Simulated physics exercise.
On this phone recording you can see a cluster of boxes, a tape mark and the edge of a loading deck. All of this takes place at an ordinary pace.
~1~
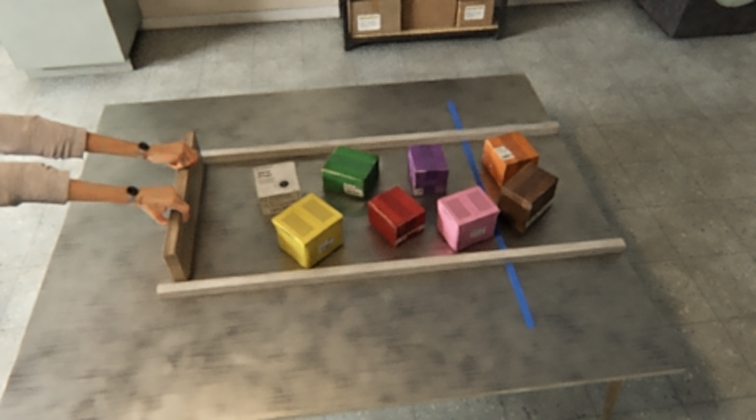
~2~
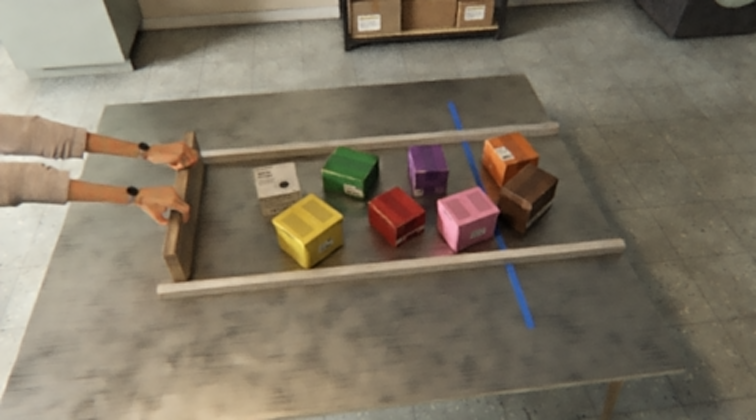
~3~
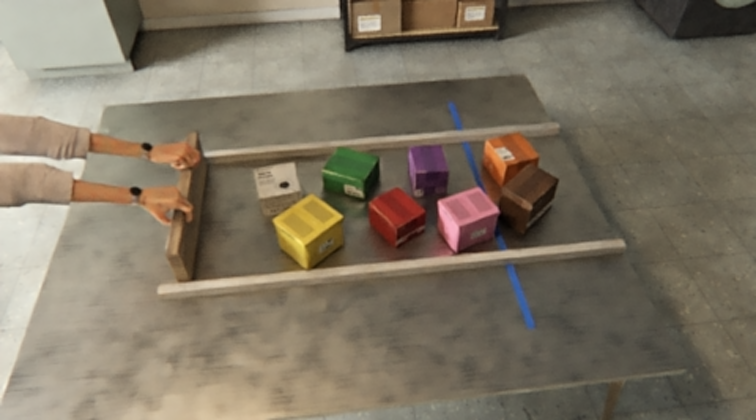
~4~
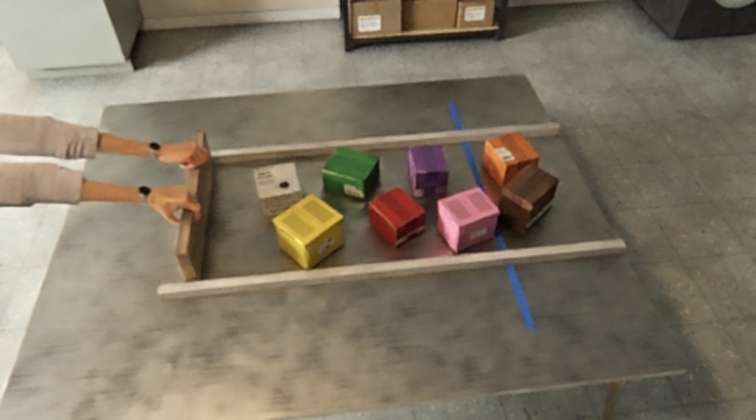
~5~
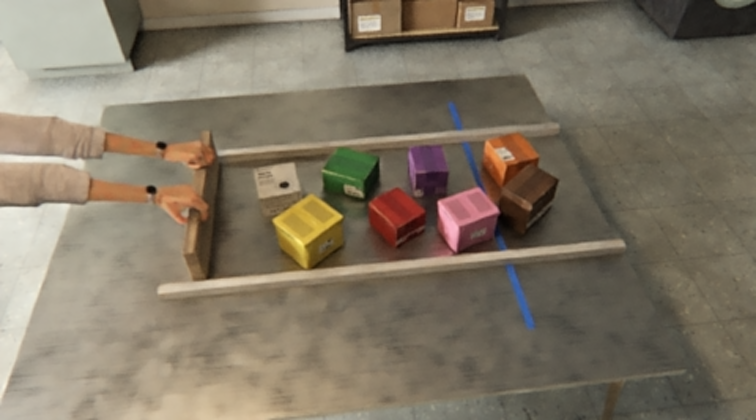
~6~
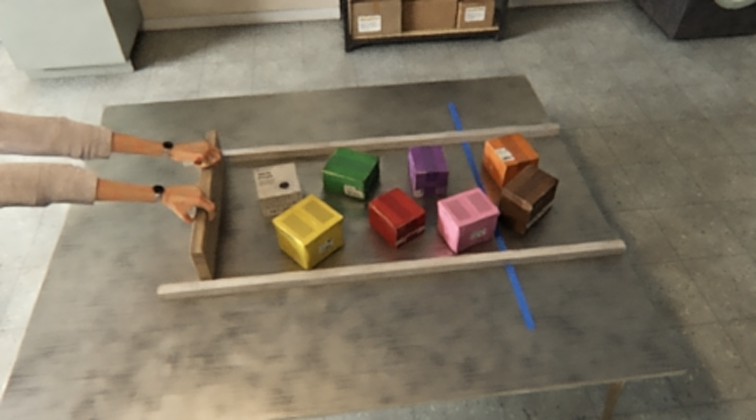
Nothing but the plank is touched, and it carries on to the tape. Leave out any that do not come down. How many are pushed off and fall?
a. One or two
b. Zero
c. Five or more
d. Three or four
The answer is a.
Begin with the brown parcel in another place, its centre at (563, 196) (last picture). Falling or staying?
Started there, the object is not lost.
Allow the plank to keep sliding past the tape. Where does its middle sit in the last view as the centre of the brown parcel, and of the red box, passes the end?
The middle would be close to (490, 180) and then close to (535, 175).
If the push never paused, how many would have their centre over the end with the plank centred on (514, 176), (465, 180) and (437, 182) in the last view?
By position: 3 / 1 / 0.
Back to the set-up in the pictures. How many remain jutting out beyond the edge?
The count is 2.
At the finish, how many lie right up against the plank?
Result: 2 in all.
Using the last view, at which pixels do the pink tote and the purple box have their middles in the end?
One ends up near (570, 220) and the other near (571, 155).
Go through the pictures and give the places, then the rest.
In the first picture, orange parcel (510, 159); brown parcel (527, 198); pink tote (466, 219); plank (186, 204); tape (483, 193).
In the second picture, brown parcel (527, 198); green parcel (351, 173).
In the third picture, pink tote (467, 220); white box (278, 189).
In the fourth picture, orange parcel (510, 160); red box (397, 217).
In the fifth picture, brown parcel (527, 199); purple box (428, 171).
In the sixth picture, orange parcel (510, 161); brown parcel (527, 199); pink tote (467, 221); plank (210, 202); tape (484, 195).
Soon after, none off yet; orange parcel at rest near (510, 161); brown parcel at rest near (527, 199); pink tote at rest near (467, 221).
Then, none off yet; orange parcel at rest near (510, 161); brown parcel moved a little near (536, 199); pink tote moved a little near (486, 217).
Further on, none off yet; orange parcel moved about its own width near (564, 157); brown parcel moved about its own width near (568, 206); pink tote moved about its own width near (530, 219).
At rest, the number that fall off is one or two; fallen, orange parcel.
